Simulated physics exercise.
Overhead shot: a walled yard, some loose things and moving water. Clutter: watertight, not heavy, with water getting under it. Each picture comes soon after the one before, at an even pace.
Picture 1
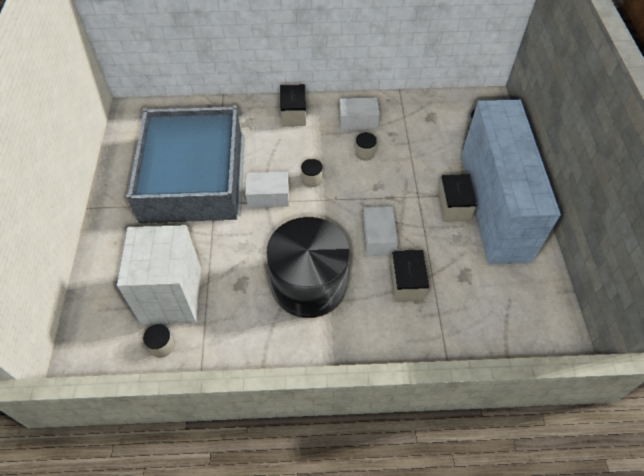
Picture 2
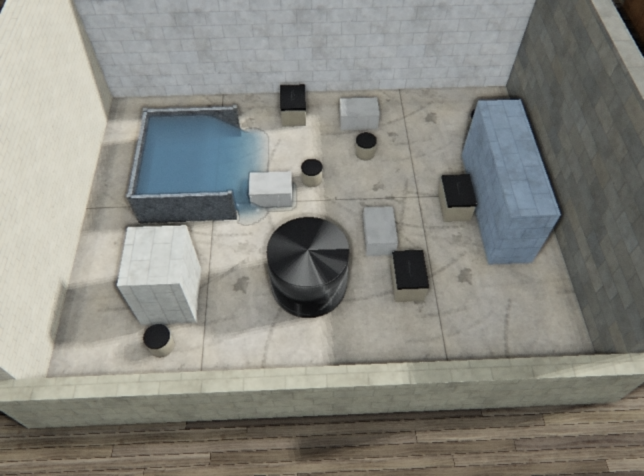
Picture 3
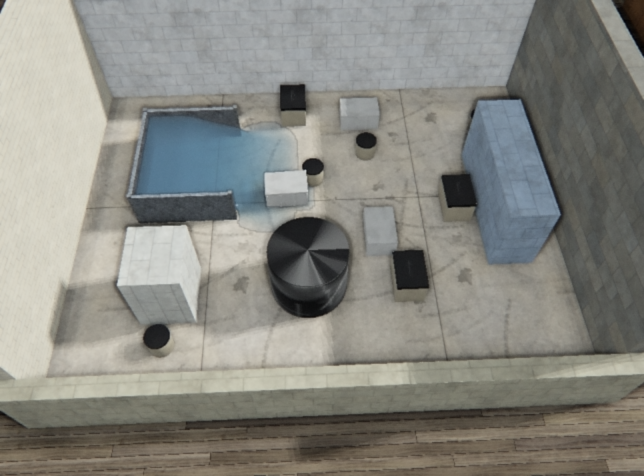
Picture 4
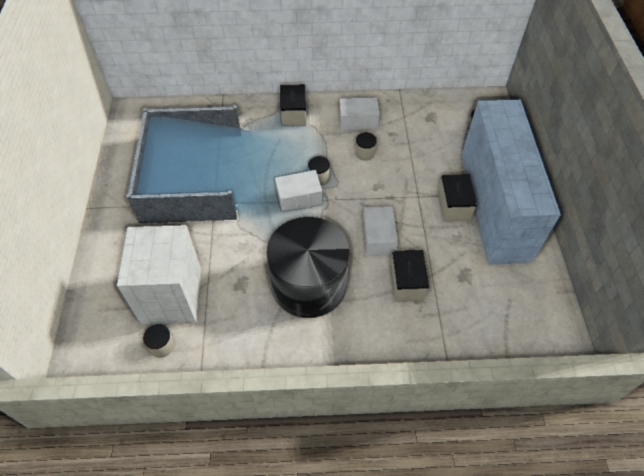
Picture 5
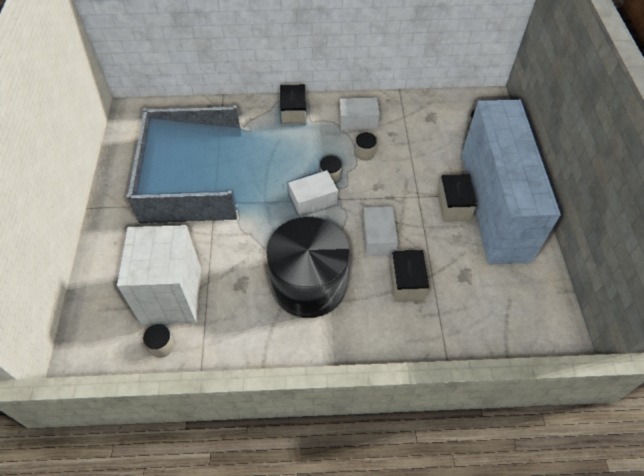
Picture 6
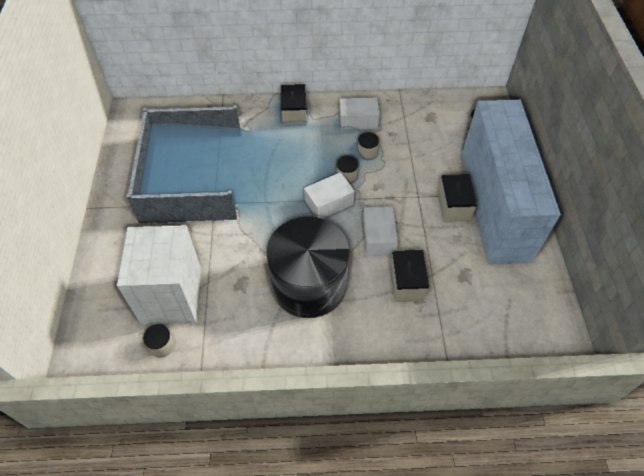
Walled yard from above, water spreading rightward from an open-sided pool, pushing a white block and then a small dark-topped pail across the floor.
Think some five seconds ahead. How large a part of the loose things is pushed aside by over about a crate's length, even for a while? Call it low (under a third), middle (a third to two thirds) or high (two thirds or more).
High.
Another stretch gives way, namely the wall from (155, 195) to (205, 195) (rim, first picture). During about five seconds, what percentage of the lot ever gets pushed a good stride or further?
I'd put it around 0 percent.
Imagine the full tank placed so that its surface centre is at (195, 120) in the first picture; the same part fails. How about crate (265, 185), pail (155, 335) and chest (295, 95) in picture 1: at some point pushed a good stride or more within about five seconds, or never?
First never went far, then never went far, then displaced far.
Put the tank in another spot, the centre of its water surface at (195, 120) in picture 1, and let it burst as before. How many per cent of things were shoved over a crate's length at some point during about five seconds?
By my count it is some 70 %.
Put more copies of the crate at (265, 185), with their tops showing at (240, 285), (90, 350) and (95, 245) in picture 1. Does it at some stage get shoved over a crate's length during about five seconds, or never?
Here's the rundown: Never gets far, never gets far, and finally never gets far.
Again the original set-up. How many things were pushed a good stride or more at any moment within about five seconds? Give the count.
Tally: 9.
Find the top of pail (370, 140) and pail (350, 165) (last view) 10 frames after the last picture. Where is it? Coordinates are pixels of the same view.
(508, 130) and (456, 160), roughly.
A moment on, 3 of 10 are well off their spots; 1 afloat.
Next, 6 of 10 are well off their spots; 4 afloat.
Later, 8 of 10 are well off their spots; 6 afloat.
In the end, 9 of 10 are well off their spots, and 9 have been at some point; 5 afloat.
